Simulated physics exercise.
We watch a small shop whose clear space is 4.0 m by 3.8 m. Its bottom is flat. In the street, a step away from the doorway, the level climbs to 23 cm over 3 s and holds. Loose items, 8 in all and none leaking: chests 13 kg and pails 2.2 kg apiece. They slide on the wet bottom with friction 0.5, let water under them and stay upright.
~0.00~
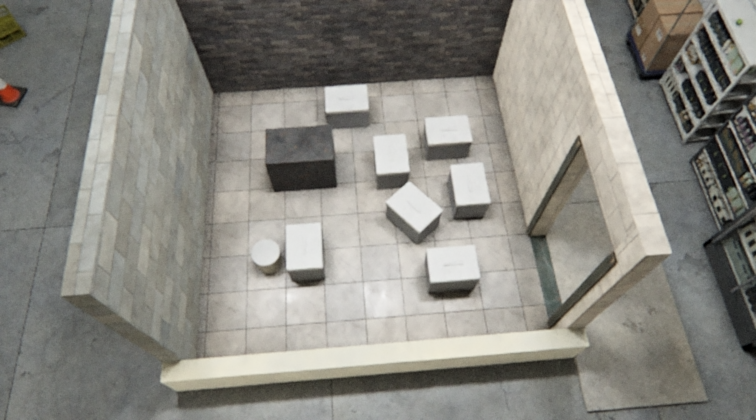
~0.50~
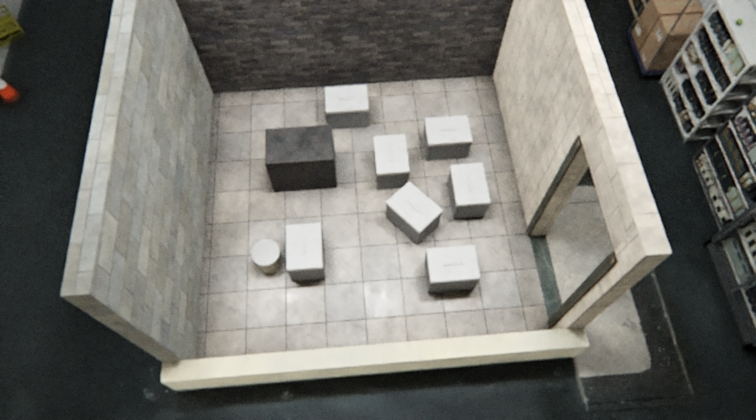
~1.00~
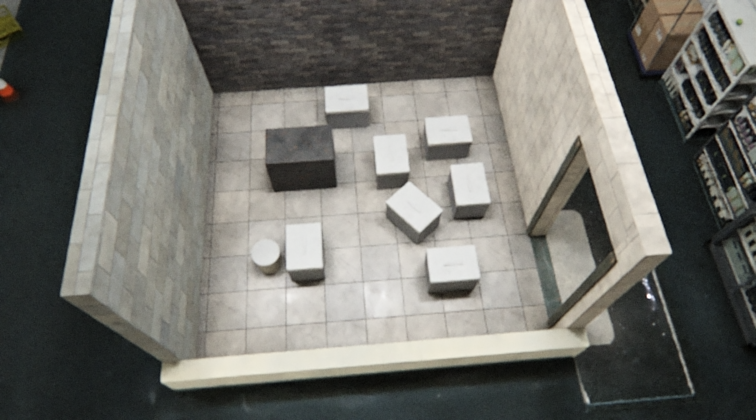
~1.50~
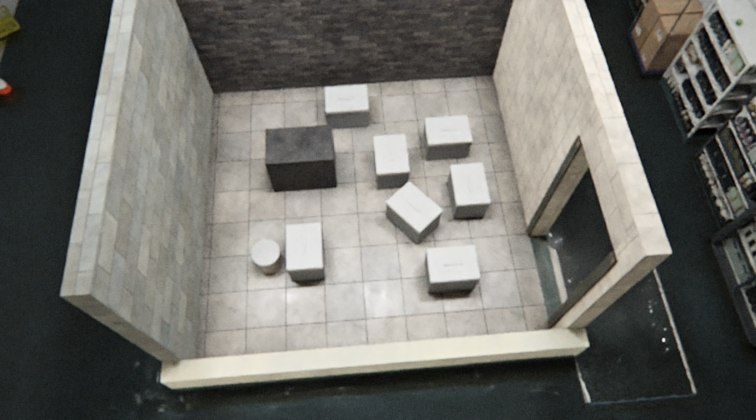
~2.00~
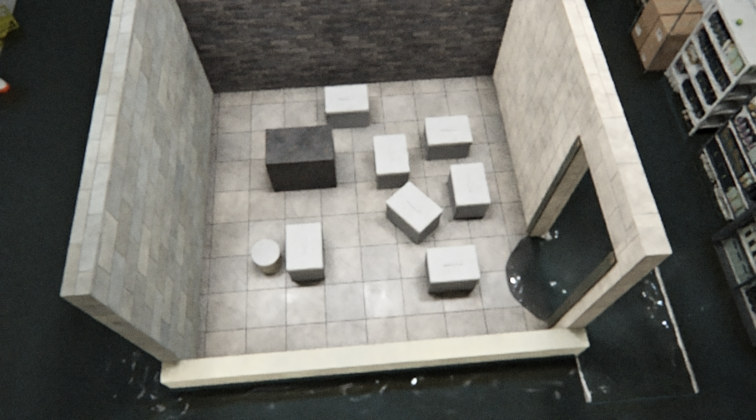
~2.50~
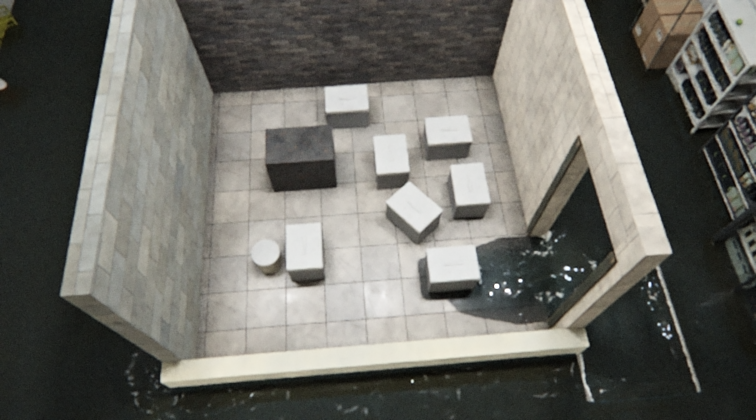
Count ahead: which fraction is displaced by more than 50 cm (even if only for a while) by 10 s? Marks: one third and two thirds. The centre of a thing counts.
Share: From one to two thirds.
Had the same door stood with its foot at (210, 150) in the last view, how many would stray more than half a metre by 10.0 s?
Then 6.
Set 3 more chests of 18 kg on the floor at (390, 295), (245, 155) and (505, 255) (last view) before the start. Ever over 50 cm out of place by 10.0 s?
In turn: More, more, past it.
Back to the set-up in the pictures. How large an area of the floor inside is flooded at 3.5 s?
About 3.0 m2.
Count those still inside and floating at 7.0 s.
At that moment 3.
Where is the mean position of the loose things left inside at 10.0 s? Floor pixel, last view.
At about (382, 149).
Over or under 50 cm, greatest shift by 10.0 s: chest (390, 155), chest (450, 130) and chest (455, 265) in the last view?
In that order: Under, less, more.
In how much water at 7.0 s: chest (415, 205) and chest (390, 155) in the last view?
About 6 and 2 cm.
After 3.5 s 0 of 8 are over 50 cm from their spots; 0 afloat.
After 4.5 s 2 of 8 are over 50 cm from their spots; 0 afloat.
After 7.0 s 4 of 8 are over 50 cm from their spots; 3 afloat.
After 10.0 s 5 of 8 are over 50 cm from their spots, and 5 have been at some point; 5 afloat.
